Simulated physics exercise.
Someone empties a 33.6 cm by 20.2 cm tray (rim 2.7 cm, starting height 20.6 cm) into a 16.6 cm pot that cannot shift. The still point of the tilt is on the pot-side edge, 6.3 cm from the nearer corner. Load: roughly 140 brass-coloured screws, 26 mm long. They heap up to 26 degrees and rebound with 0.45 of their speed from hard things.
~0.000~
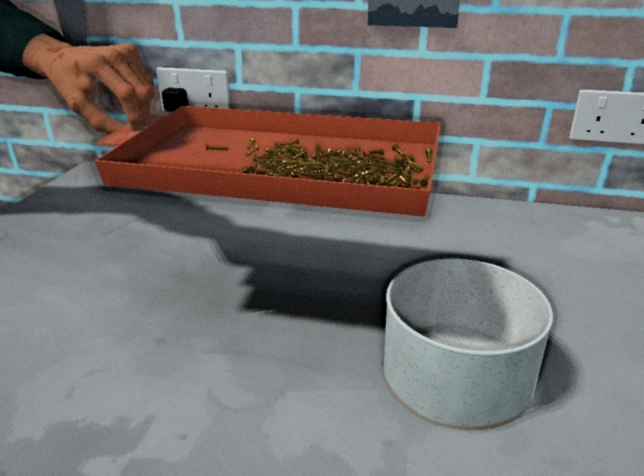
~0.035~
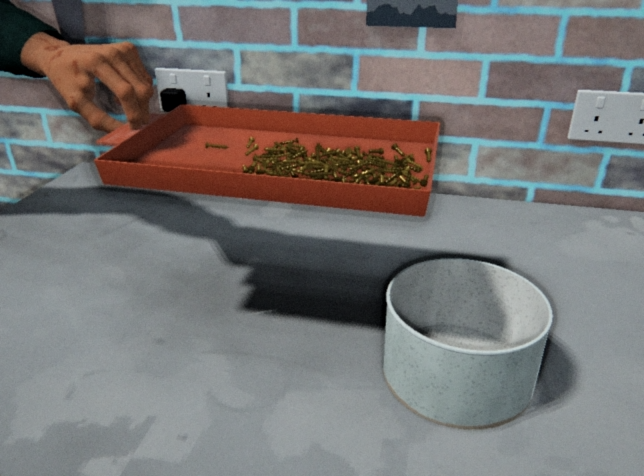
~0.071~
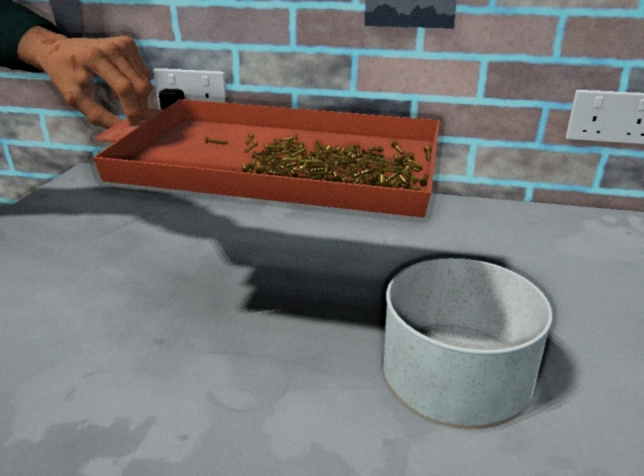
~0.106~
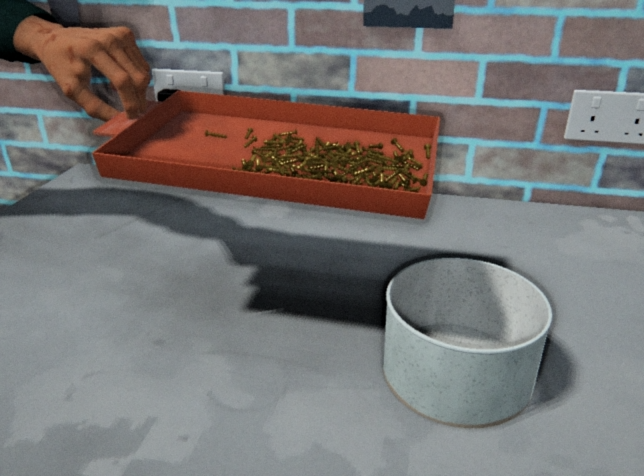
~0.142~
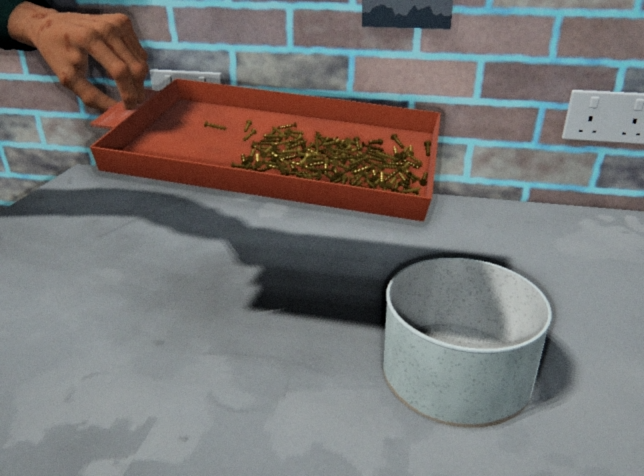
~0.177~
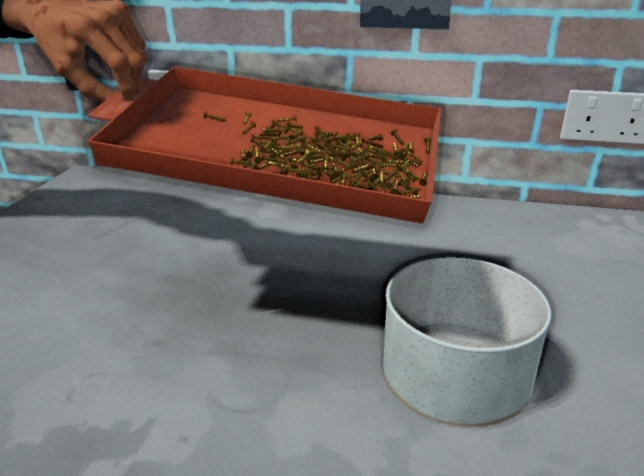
A hand at the left held the end of a shallow red tray of brass-coloured screws, then raised that end slightly, slanting the tray down to the right behind a pale round pot.
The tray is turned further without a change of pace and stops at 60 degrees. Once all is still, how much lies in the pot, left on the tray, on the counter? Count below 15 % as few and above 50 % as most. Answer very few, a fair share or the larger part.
Pot: Very few, tray: The larger part, counter: Very few.
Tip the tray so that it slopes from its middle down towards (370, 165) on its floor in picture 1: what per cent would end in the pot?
About 5 per cent.
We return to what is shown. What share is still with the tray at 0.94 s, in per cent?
Roughly 95 per cent.
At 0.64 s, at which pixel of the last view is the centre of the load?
At about (366, 174).
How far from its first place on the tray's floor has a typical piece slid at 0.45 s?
Some 2 cm.
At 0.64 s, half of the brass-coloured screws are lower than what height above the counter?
Roughly 24 cm.
After 0.45 s, tilt 35 degrees; the tray holds 100 %, the pot 0 %.
After 0.64 s, tilt 52 degrees; the tray holds 100 %, the pot 0 %.
After 0.94 s, tilt 60 degrees; the tray holds 95 %, the pot 0 %.
By 1.9 s all is still; pot 5 %, tray 90 %, counter 5 %.
